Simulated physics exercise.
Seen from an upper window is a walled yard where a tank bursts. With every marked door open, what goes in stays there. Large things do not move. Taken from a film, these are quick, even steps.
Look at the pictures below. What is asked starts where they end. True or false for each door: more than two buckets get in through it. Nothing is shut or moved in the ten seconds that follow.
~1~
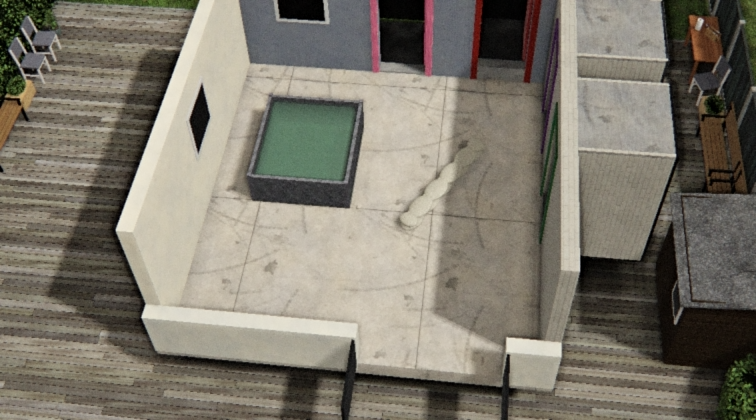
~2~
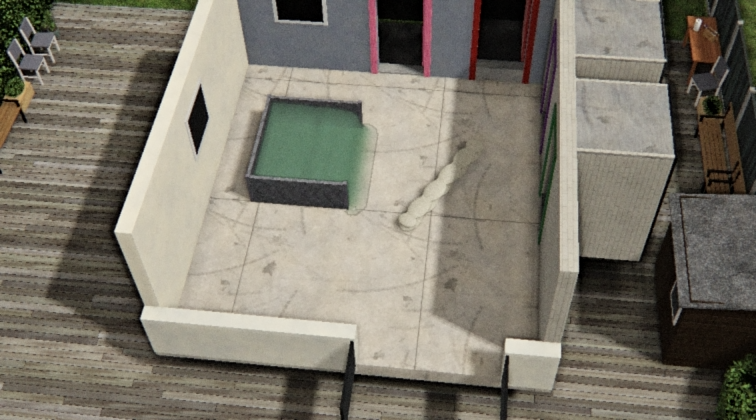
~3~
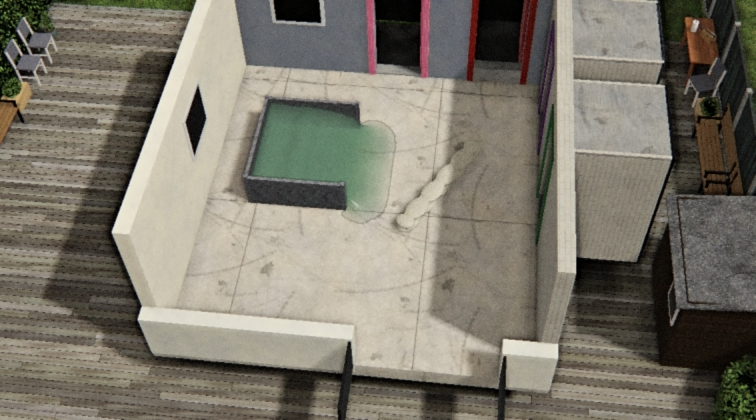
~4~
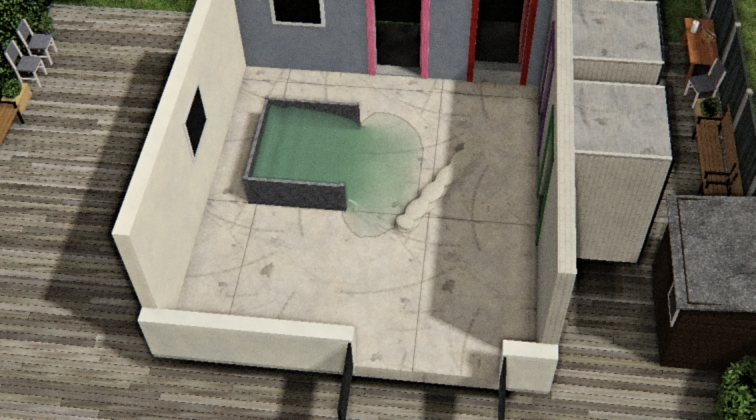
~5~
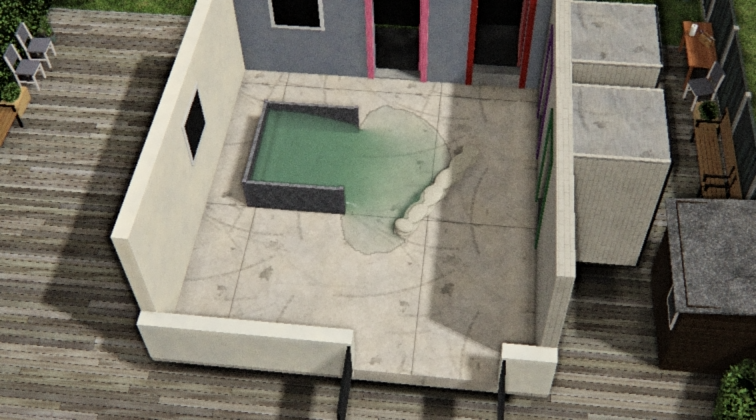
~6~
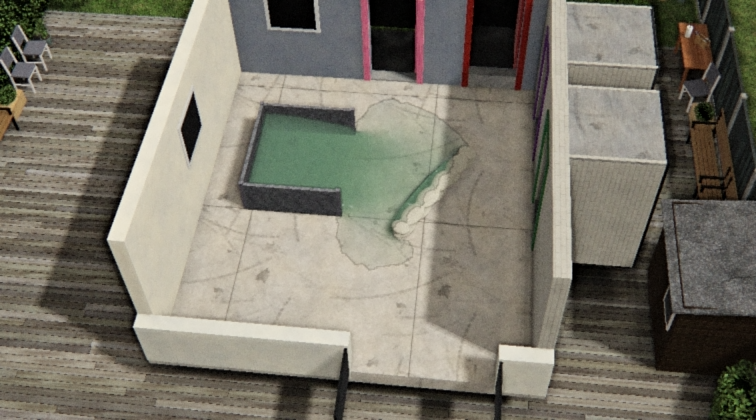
The pink door: True; the green door: False; the red door: False; the purple door: True.
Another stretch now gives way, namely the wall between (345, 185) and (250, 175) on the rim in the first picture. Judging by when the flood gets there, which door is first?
Green one.
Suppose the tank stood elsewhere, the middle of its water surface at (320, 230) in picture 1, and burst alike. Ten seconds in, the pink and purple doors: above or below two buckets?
Lab note - pink falls short, purple falls short.
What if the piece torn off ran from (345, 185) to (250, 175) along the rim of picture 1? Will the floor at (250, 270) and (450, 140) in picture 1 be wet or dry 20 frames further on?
The first spot is soaked and the second is spared.
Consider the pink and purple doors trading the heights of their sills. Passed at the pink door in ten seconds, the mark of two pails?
In brief, pink door falls short.
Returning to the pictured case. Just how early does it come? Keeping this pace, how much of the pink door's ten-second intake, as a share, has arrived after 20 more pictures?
It works out at roughly 5 percent of the ten-second total.
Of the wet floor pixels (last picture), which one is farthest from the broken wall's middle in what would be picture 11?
About (526, 116).
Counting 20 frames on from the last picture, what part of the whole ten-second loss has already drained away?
By my reckoning, 15 %.
A moment on, water covers 30 % of the floor; the pink door not reached, the green door not reached, the red door not reached, the purple door wet at the sill, nothing in.
Next, water covers 50 % of the floor; the pink door wet at the sill, nothing in, the green door wet at the sill, nothing in, the red door wet at the sill, nothing in, the purple door under two buckets in.
Then, water covers 60 % of the floor; the pink door under two buckets in, the green door wet at the sill, nothing in, the red door wet at the sill, nothing in, the purple door over two buckets in.
Later, water covers 80 % of the floor; the pink door over two buckets in, the green door wet at the sill, nothing in, the red door wet at the sill, nothing in, the purple door over two buckets in.
In the end, water covers 90 % of the floor; the pink door over two buckets in, the green door wet at the sill, nothing in, the red door wet at the sill, nothing in, the purple door over two buckets in.
